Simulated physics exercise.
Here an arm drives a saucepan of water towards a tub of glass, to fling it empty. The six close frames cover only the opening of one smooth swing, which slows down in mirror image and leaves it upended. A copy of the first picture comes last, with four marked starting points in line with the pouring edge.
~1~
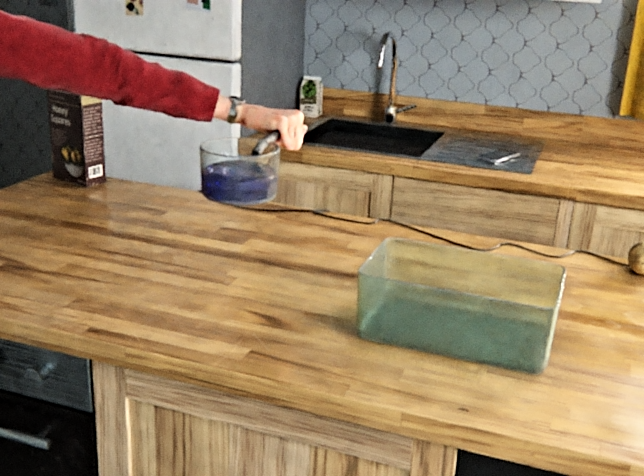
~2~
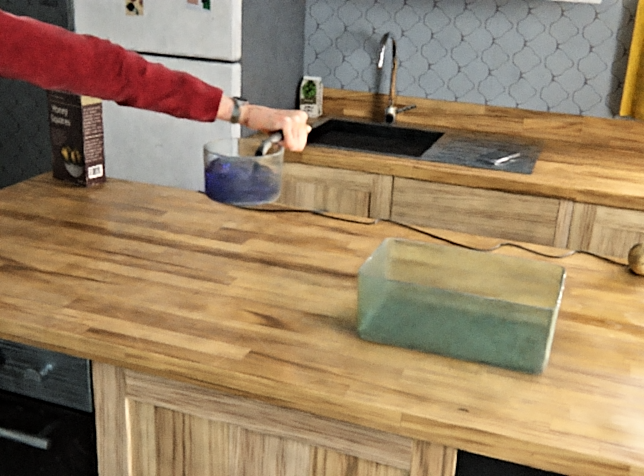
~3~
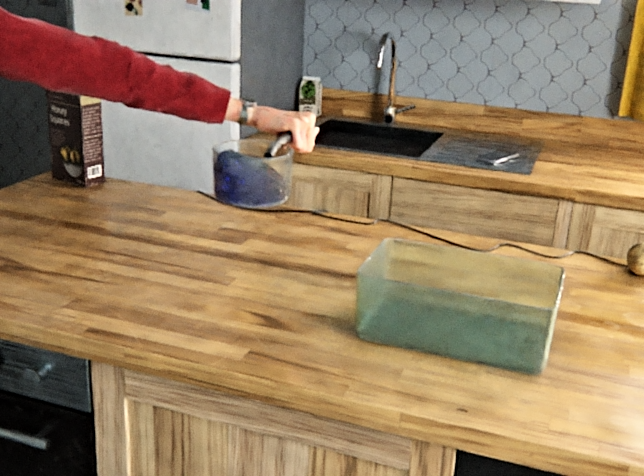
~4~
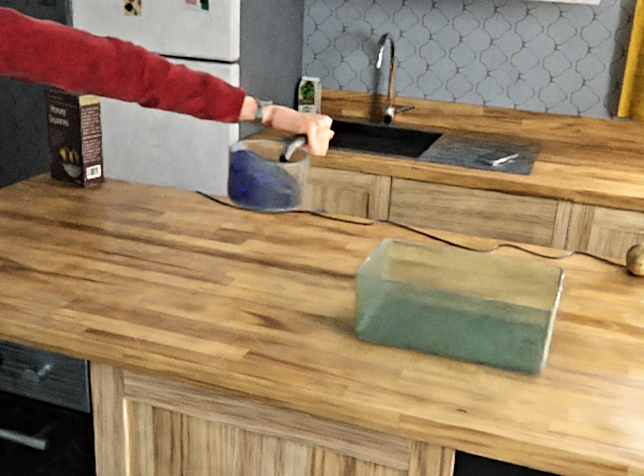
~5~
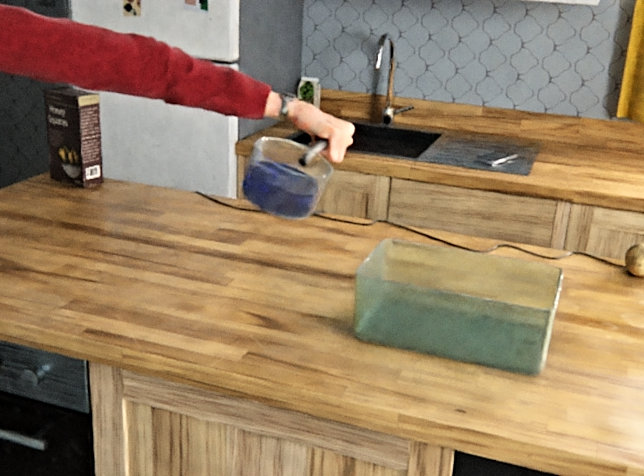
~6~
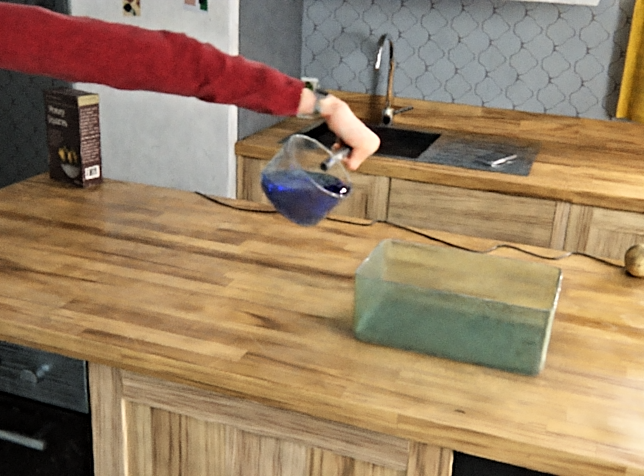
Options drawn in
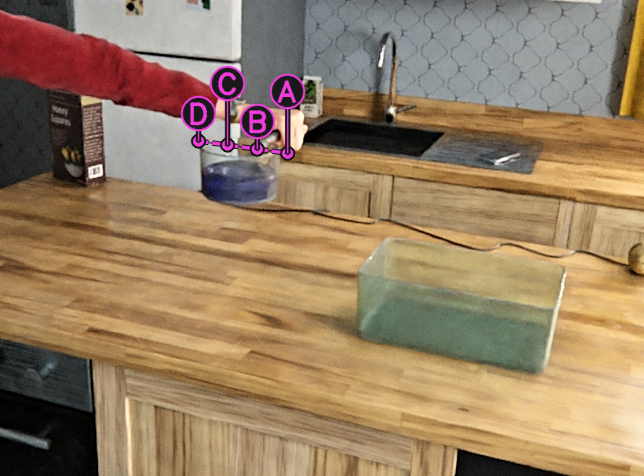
An arm in a red sleeve moves a pan of blue liquid right and tilts it.
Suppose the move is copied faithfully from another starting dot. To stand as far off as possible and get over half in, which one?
It is B.
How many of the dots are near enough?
Two.
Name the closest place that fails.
That would be C.
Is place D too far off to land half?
Yes, it does.
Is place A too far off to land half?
No, that is safe.
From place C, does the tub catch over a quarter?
No, less.
In magenta, A at (287, 153); B at (257, 149); C at (227, 145); D at (198, 141).
If A is chosen, about 90 % lands in the tub, 1 % falls short and 9 % goes beside or beyond.
If B is chosen, about 73 % lands in the tub, 21 % falls short and 7 % goes beside or beyond.
If C is chosen, about 22 % lands in the tub, 74 % falls short and 4 % goes beside or beyond.
If D is chosen, about 0 % lands in the tub, 99 % falls short.
